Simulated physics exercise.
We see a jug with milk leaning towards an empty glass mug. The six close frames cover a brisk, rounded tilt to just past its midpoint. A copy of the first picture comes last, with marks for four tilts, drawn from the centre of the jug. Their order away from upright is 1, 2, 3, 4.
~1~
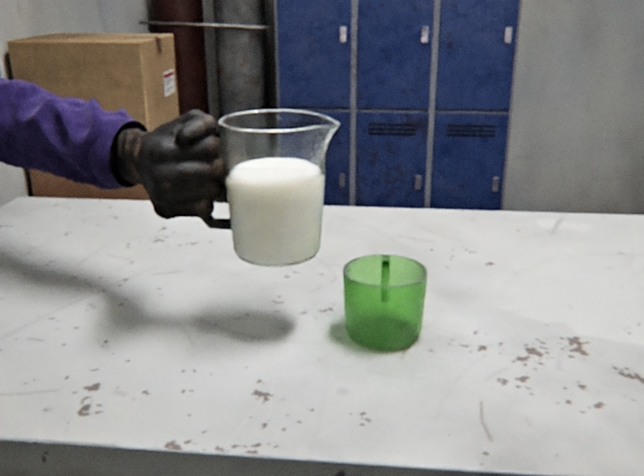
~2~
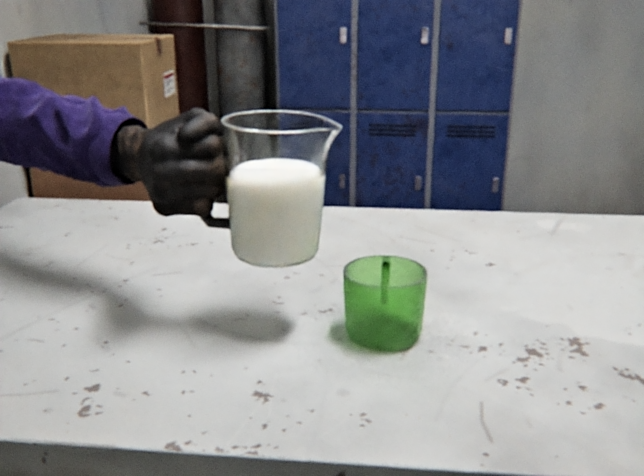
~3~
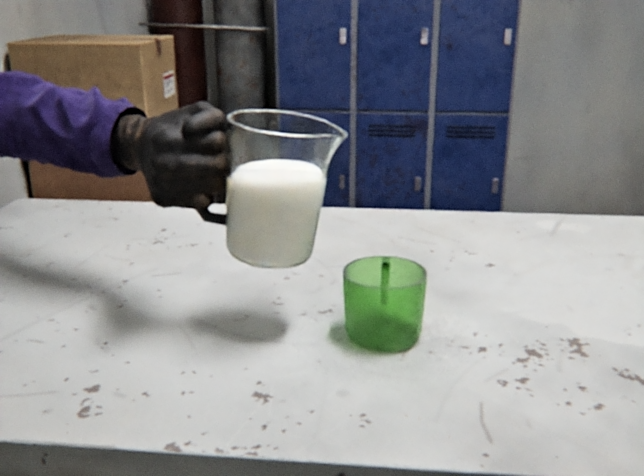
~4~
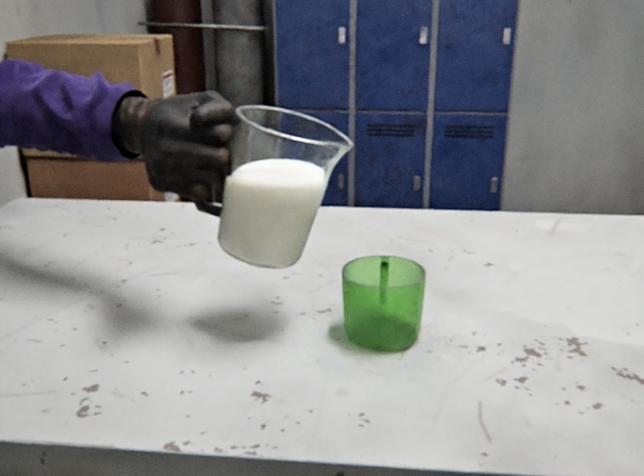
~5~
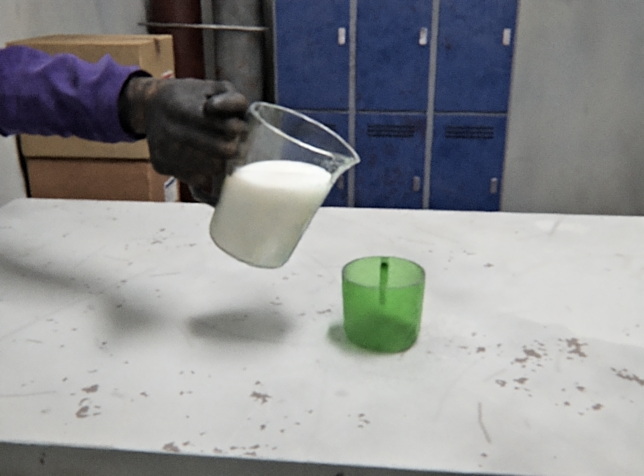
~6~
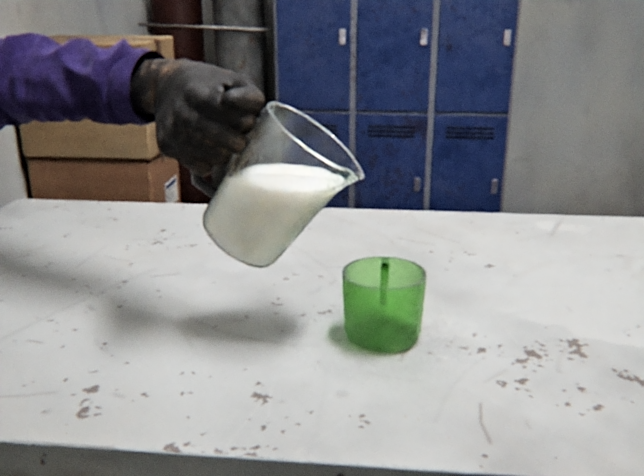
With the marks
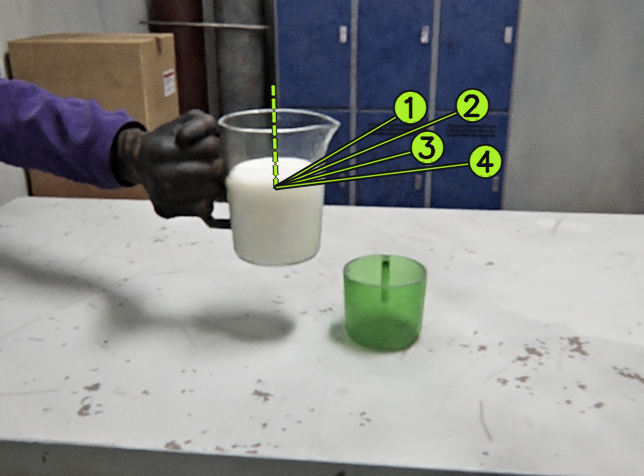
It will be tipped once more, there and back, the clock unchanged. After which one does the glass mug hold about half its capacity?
2 works best here.
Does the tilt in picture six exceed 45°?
No, it does not.
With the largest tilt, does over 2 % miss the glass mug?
Yes, it does.
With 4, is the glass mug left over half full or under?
Over.
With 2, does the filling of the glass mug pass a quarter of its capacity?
Yes.
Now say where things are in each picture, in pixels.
Upright, lip at (337, 124); rim of the glass mug round (385, 269); nothing has left yet.
Upright, lip at (339, 127); nothing has left yet.
Tipped about 7°, lip at (345, 134); nothing has left yet.
Tipped about 15°, lip at (351, 144); nothing has left yet.
Tipped about 25°, lip at (358, 159); nothing has left yet.
Tipped about 36°, lip at (363, 175); nothing has left yet.
On the marked copy, 1 at (396, 116); 2 at (457, 112); 3 at (410, 152); 4 at (469, 163).
Choosing 1, the glass mug ends with about 26 % of what it can hold.
Choosing 2, the glass mug ends with about 49 % of what it can hold.
Choosing 3, the glass mug ends with about 69 % of what it can hold; 6 % of the milk is spilt.
Choosing 4, the glass mug ends with about 79 % of what it can hold; 16 % of the milk is spilt.
